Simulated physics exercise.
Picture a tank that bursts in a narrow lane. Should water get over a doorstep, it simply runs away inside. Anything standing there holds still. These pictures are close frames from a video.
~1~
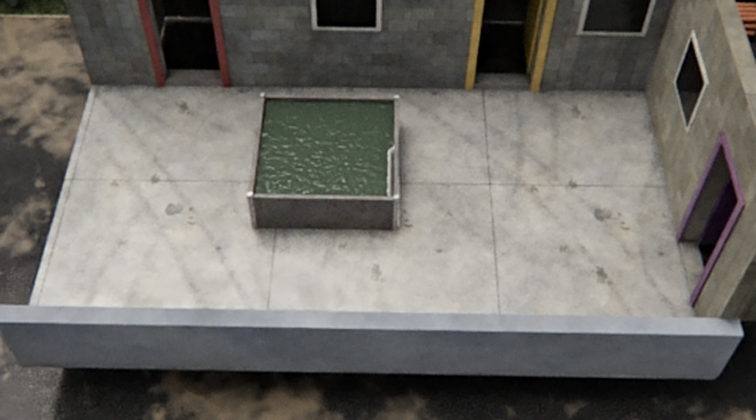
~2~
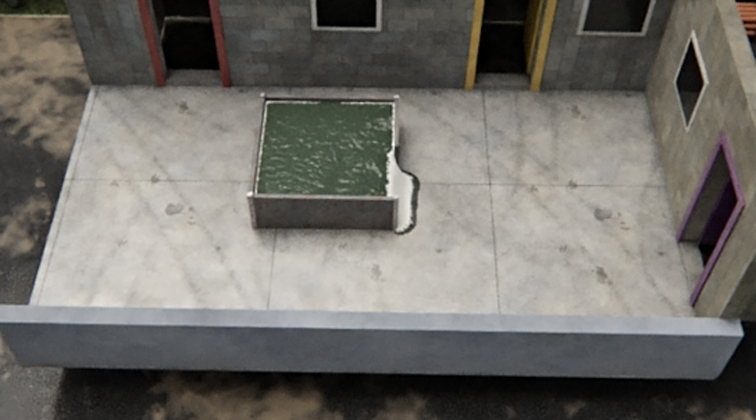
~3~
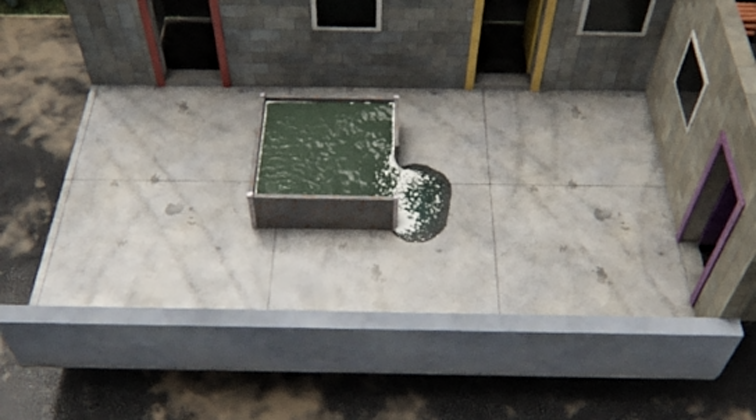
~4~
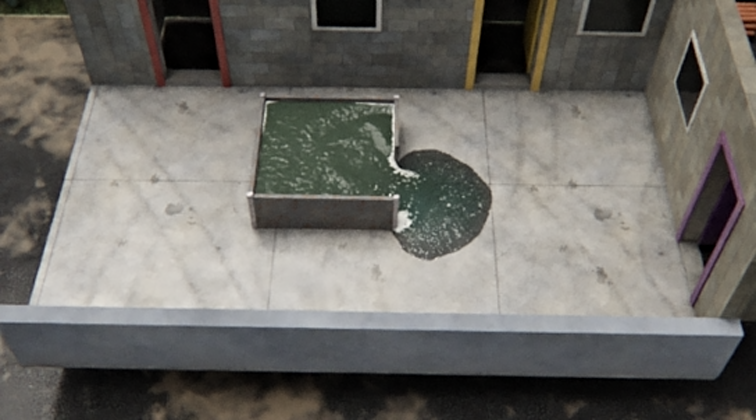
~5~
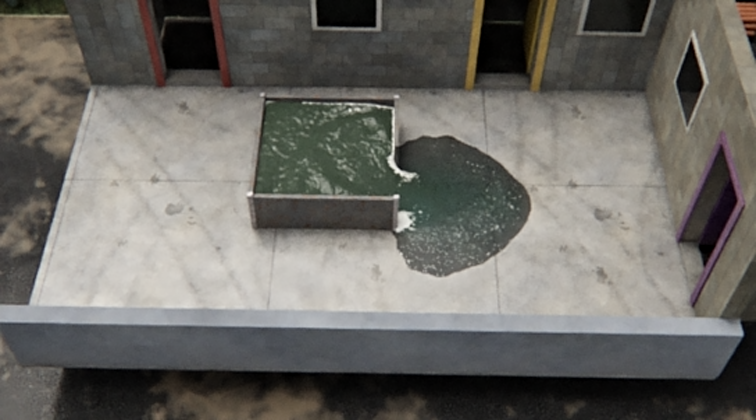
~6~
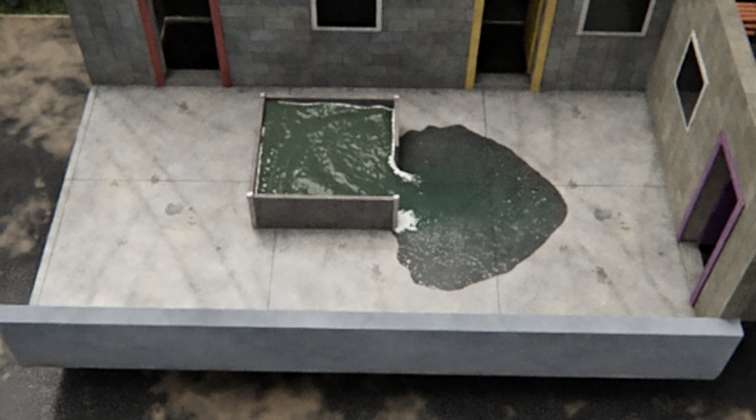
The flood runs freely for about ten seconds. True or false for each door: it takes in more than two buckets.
For the purple door, true; for the yellow door, false; for the red door, false.
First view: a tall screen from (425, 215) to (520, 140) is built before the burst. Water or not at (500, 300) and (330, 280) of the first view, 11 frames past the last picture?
Inundated; unwetted.
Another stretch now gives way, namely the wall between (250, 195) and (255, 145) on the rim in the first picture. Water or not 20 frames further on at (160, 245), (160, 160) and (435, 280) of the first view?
One after the other: Flooded, awash, not flooded.
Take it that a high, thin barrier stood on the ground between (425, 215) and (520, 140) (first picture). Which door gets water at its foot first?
I'd say the yellow door is first.
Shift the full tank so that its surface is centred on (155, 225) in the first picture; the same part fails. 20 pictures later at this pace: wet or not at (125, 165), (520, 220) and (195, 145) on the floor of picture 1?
Result: Spared; inundated; spared.
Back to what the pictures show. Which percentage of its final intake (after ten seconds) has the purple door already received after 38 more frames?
Share at that point: Roughly 90 %.
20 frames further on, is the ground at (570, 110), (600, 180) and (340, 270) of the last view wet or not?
First spot inundated, second inundated, third not wet.
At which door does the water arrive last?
Result: The door marked red.
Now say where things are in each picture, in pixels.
Still water in the tank at (327, 149), in the first picture.
Water pours out at (393, 193) and has run to (404, 228), in the second picture.
Water pours out at (393, 194) and has run to (441, 179), in the third picture.
Water pours out at (393, 194) and has run to (484, 192), in the fourth picture.
Water pours out at (393, 194) and has run to (524, 213), in the fifth picture.
Water pours out at (393, 194) and has run to (558, 217), in the sixth picture.
A moment on, water covers 30 % of the floor; the purple door not reached, the yellow door not reached, the red door not reached.
Next, water covers 40 % of the floor; the purple door under two buckets in, the yellow door wet at the sill, nothing in, the red door not reached.
Then, water covers 40 % of the floor; the purple door far over two buckets in, the yellow door wet at the sill, nothing in, the red door not reached.
Later, water covers 50 % of the floor; the purple door far over two buckets in, the yellow door wet at the sill, nothing in, the red door not reached.
In the end, water covers 85 % of the floor; the purple door far over two buckets in, the yellow door wet at the sill, nothing in, the red door wet at the sill, nothing in.
